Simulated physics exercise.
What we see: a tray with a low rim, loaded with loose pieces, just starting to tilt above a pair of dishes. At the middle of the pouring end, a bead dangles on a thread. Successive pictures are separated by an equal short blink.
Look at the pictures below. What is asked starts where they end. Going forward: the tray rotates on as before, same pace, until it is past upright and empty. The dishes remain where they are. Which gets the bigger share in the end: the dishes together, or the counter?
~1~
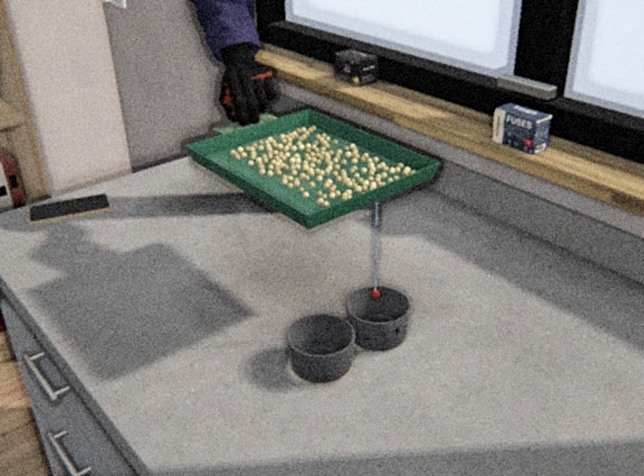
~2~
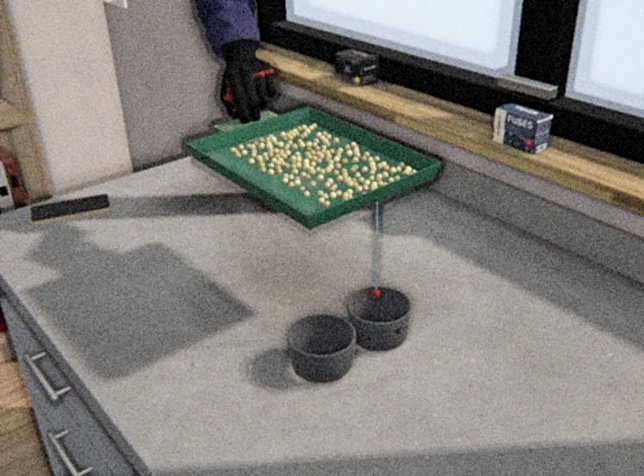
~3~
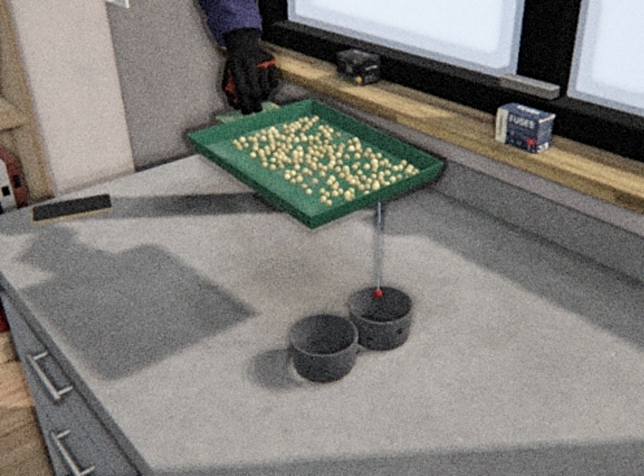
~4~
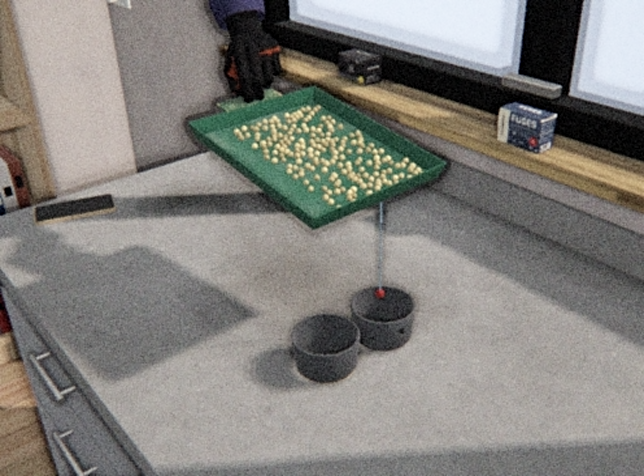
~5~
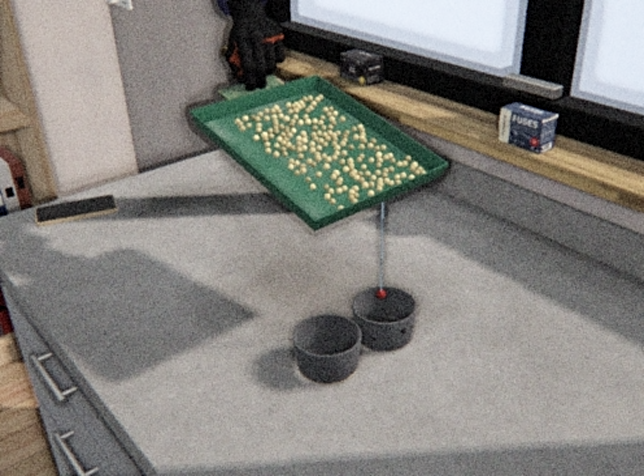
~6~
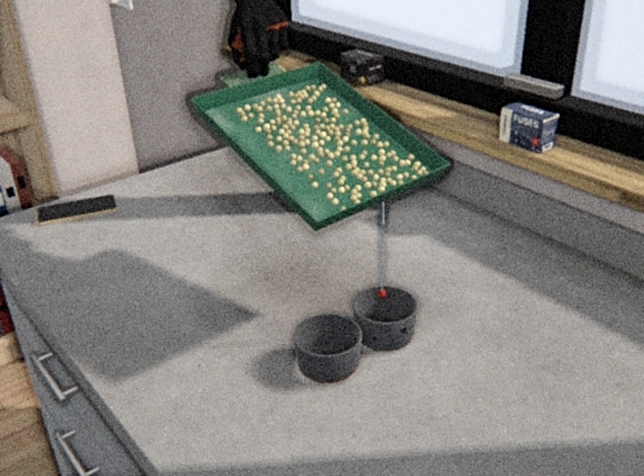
The greater share is going to end up outside the dishes.
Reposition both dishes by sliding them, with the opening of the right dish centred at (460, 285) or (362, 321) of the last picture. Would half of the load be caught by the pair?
For the earlier try a smaller portion is kept, for the later one a smaller portion.
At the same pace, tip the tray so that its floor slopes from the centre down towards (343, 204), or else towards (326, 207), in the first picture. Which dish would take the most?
Well, at the first place the left-side one, and at the second the left-side one.
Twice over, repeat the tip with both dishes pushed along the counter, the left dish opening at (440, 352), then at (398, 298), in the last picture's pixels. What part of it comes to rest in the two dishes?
About 10% on the first try and 0% on the second.
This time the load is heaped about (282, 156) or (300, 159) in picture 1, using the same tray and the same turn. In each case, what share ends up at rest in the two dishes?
In order, about 20 and 10 in a hundred.
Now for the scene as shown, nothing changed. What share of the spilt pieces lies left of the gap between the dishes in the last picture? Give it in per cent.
Close to 10 per cent of the spill, I think.
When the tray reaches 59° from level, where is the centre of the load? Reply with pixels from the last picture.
I'd mark the middle close to (381, 190).
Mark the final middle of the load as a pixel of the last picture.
Close to (416, 384), more or less.
Shortly afterwards, tray tipped steeply; all but a few on the tray; only a few in the air.
Next, tray tipped right over; all but a few on the tray; a little outside both; only a few in the air.
Some moments later, tray tipped past a quarter turn; a little in the left dish; only a few in the right dish; all but a few outside both.
In the end, tray tipped past a quarter turn; a little in the left dish; only a few in the right dish; all but a few outside both.
